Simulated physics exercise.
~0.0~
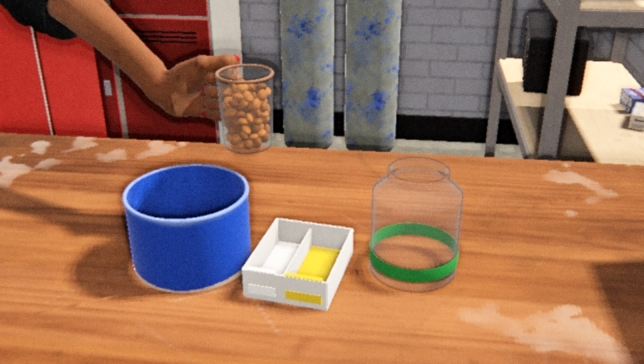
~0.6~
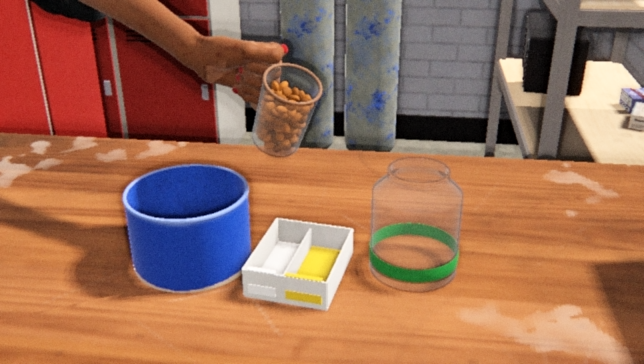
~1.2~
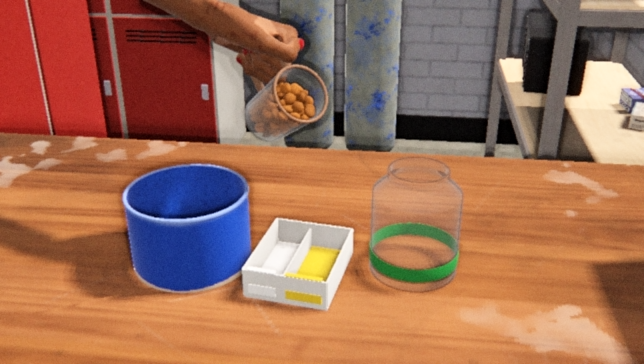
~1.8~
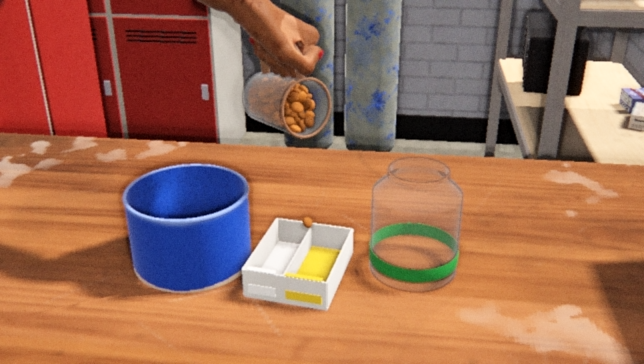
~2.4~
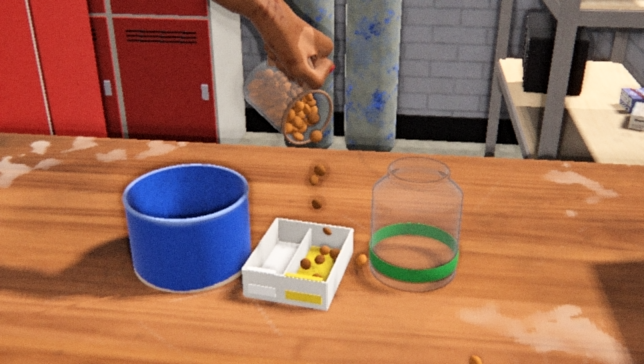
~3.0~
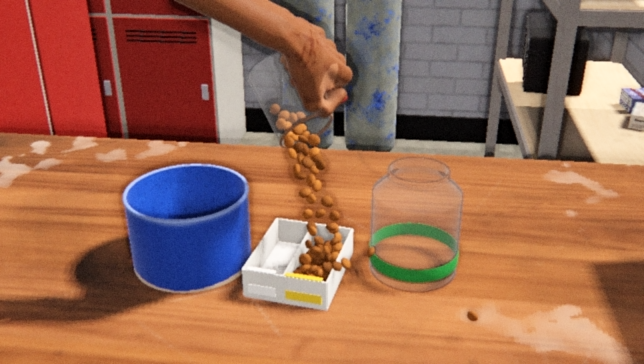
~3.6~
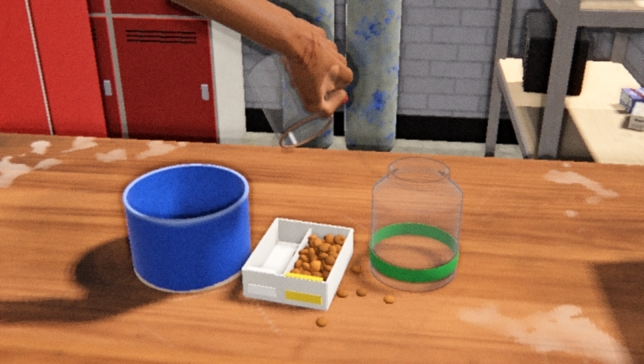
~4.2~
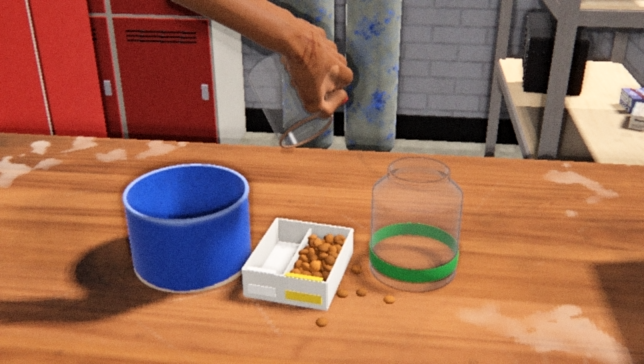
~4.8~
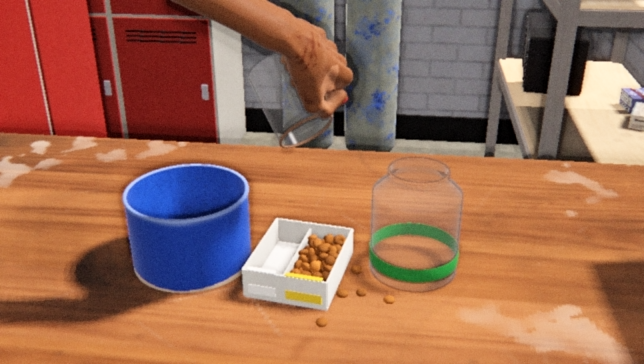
Cat kibble pouring from a hand-tipped clear cup into a white tin's yellow section, a few bits scattering on the table.
